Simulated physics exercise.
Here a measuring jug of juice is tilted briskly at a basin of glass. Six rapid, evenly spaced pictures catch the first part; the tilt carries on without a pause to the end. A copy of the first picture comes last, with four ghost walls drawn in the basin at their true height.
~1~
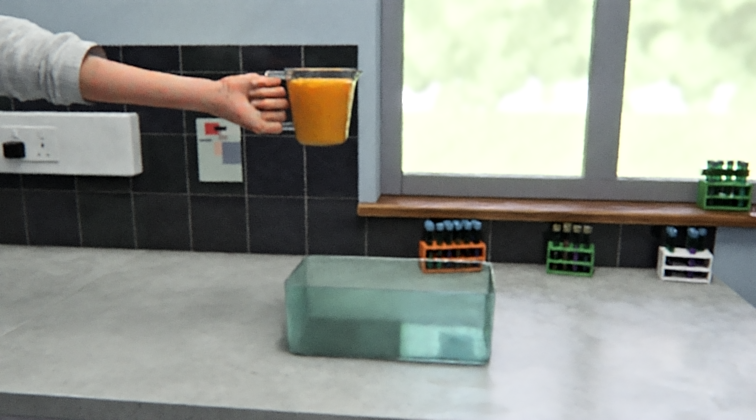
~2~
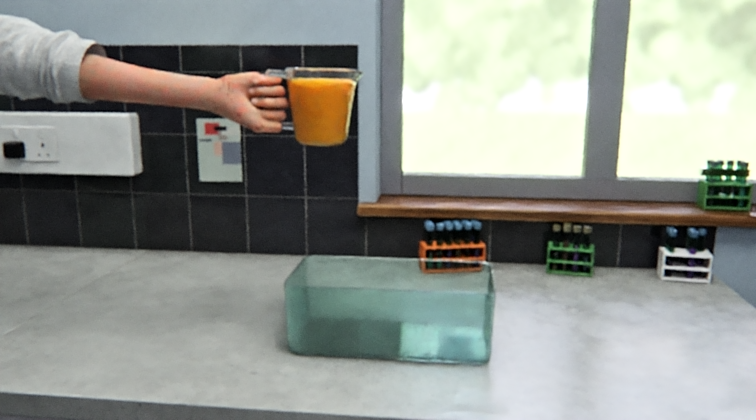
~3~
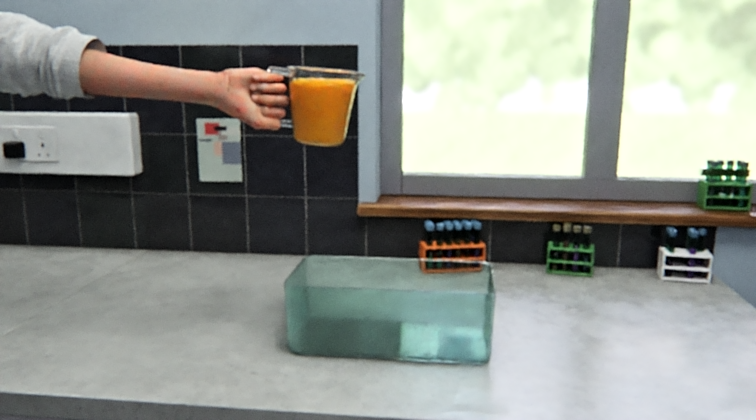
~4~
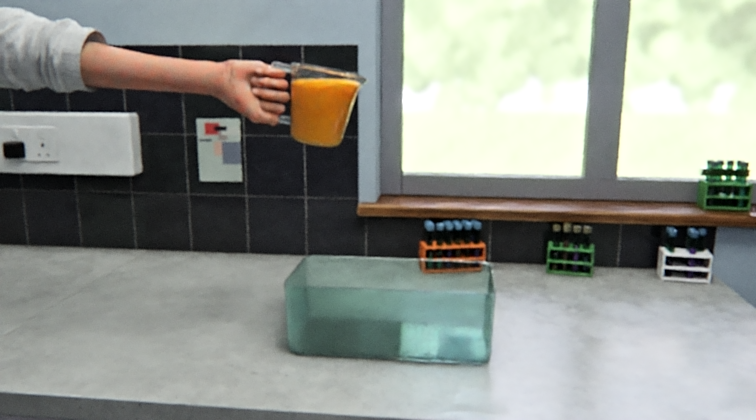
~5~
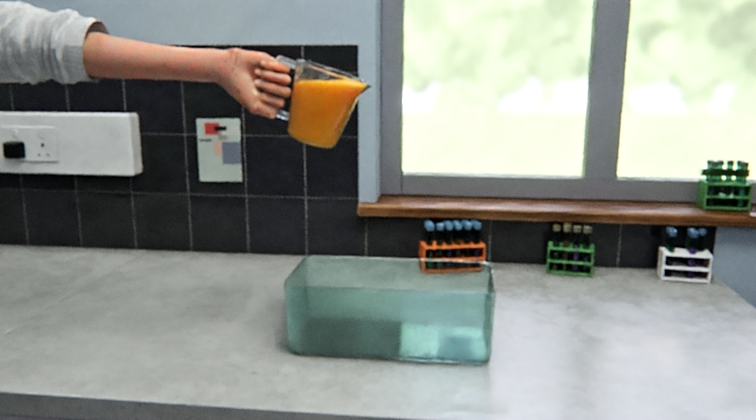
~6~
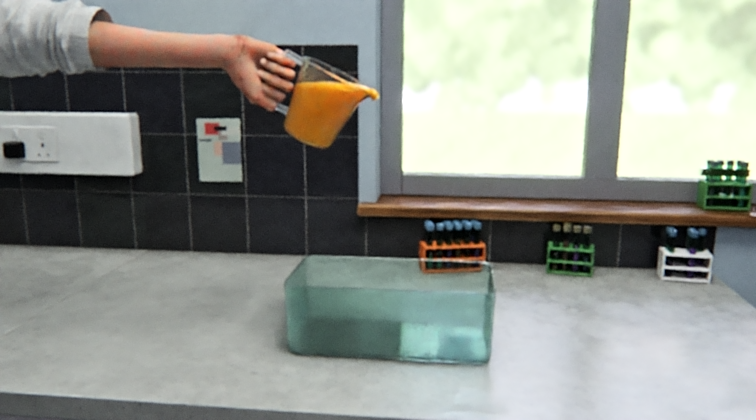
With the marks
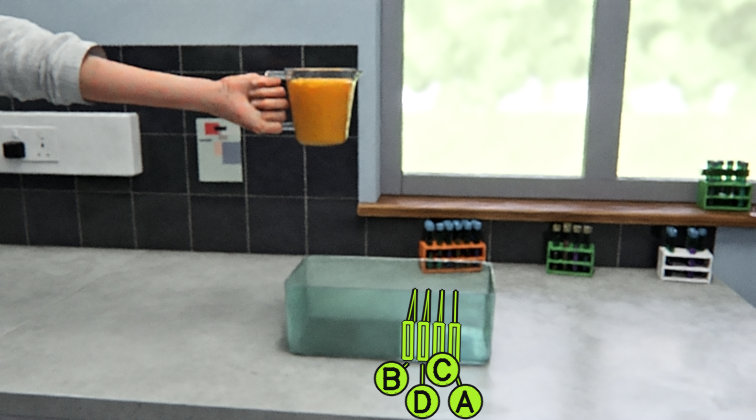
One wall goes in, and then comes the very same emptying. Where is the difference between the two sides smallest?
Use position D.
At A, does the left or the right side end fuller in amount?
The left one.
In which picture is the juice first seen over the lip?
Picture 6.
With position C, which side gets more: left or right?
The left side.
In lime, A at (453, 366); B at (407, 363); C at (438, 365); D at (422, 364).
With A, about 91 % ends left of the wall and 4 % right of it; 5 % is lost outside.
With B, about 13 % ends left of the wall and 83 % right of it; 3 % is lost outside.
With C, about 85 % ends left of the wall and 8 % right of it; 7 % is lost outside.
With D, about 44 % ends left of the wall and 53 % right of it; 3 % is lost outside.
